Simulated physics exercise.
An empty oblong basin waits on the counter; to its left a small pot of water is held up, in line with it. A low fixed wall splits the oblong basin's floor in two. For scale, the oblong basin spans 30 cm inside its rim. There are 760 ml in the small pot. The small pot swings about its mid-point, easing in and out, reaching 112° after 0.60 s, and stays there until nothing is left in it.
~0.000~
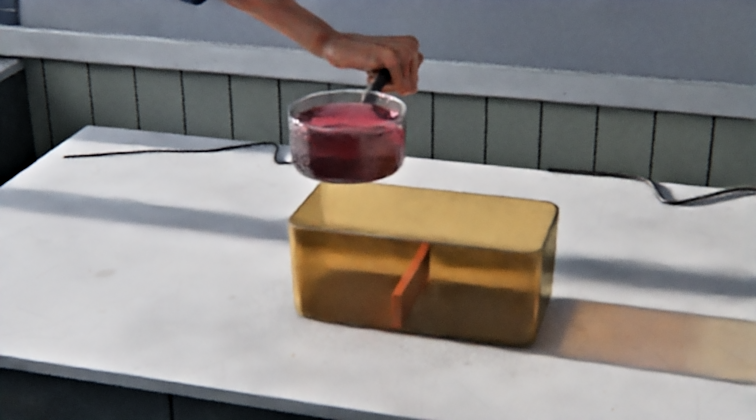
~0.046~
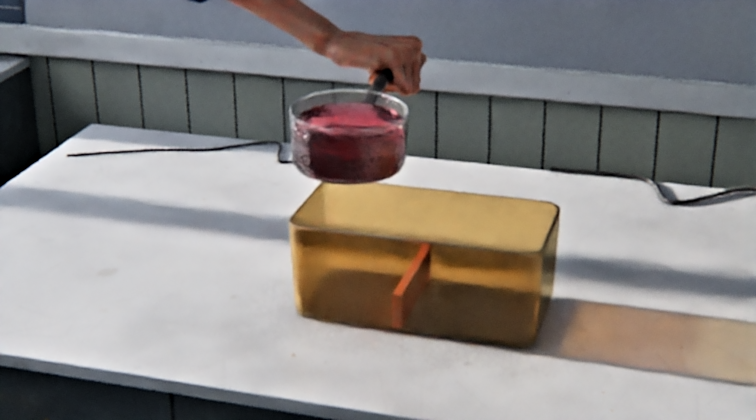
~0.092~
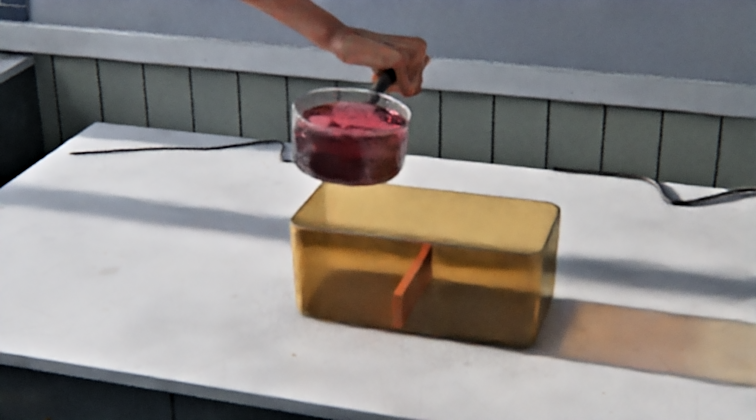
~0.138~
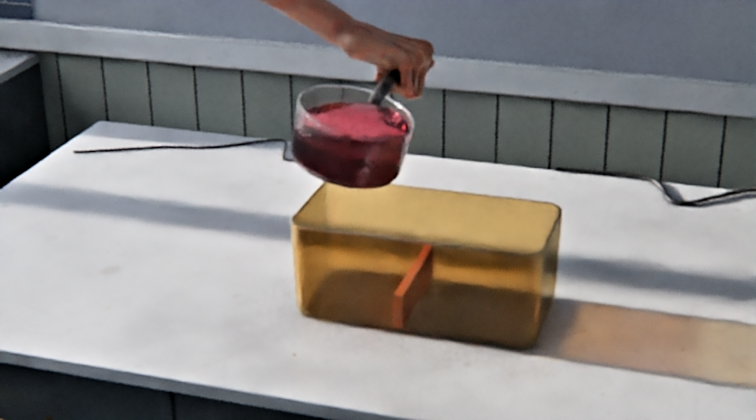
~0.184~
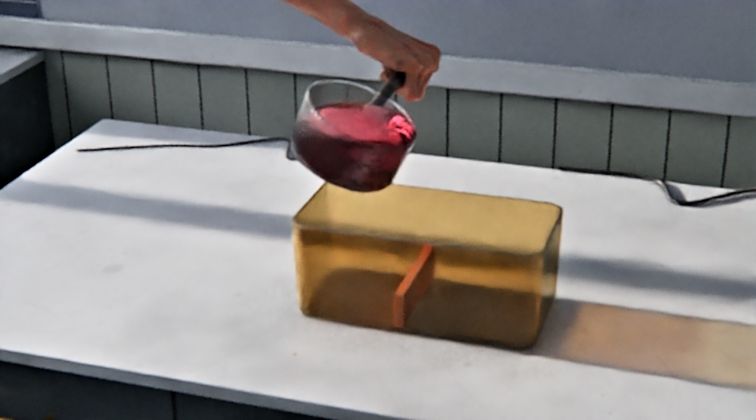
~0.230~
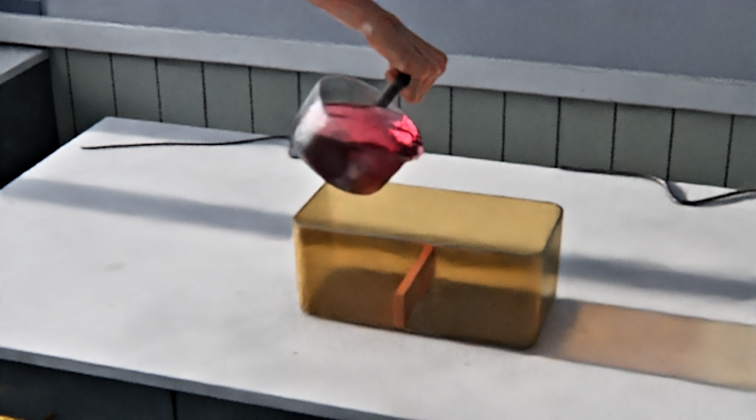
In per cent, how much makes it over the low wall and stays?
Roughly 69 per cent is past the wall.
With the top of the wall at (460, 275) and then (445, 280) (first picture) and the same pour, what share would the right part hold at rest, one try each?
In turn about 15 and 35 per cent.
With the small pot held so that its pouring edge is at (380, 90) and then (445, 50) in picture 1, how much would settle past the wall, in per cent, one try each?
First 50, then 85 per cent.
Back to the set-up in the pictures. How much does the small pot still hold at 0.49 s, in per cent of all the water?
Some 18 per cent.
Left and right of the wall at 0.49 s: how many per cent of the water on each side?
Left about 6, right about 54.
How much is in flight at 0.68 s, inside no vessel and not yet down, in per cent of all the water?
Some 3 per cent.
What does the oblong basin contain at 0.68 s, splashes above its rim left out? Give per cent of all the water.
Some 94 per cent.
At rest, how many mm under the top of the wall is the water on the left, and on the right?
Left about 32 mm, right about 20 mm.
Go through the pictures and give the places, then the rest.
It leans 0°; its right rim is at (404, 116); the water meets the walls at (297, 114) and (403, 124); the oblong basin's rim runs from (305, 202) to (550, 230); the wall's top is at (412, 270), in the first frame.
It leans 2°; its right rim is at (405, 118); the water meets the walls at (298, 114) and (405, 125), in the second frame.
It leans 6°; its right rim is at (408, 123); the water meets the walls at (301, 112) and (407, 127), in the third frame.
It leans 14°; its right rim is at (411, 132); the water meets the walls at (303, 113) and (410, 129), in the fourth frame.
It leans 24°; its right rim is at (413, 142); the water meets the walls at (304, 113) and (415, 136); 1 per cent is over the edge, in the fifth frame.
It leans 36°; its right rim is at (412, 154); the water meets the walls at (300, 111) and (409, 140); 5 per cent is over the edge, in the sixth frame.
Then, 0.49 s in, the tilt is 103° and 18 per cent is still to pour, 6 is left of the wall and 54 right of it.
Then, 0.68 s in, the tilt is 112° and 3 per cent is still to pour, 23 is left of the wall and 72 right of it.
Then, 0.88 s in, the tilt is 112° and 0 per cent is still to pour, 31 is left of the wall and 69 right of it.
Then, 1.10 s in, the tilt is 112° and 0 per cent is still to pour, 31 is left of the wall and 69 right of it.
Finally, 31 per cent lies left of the wall, 69 right of it and 0 outside.
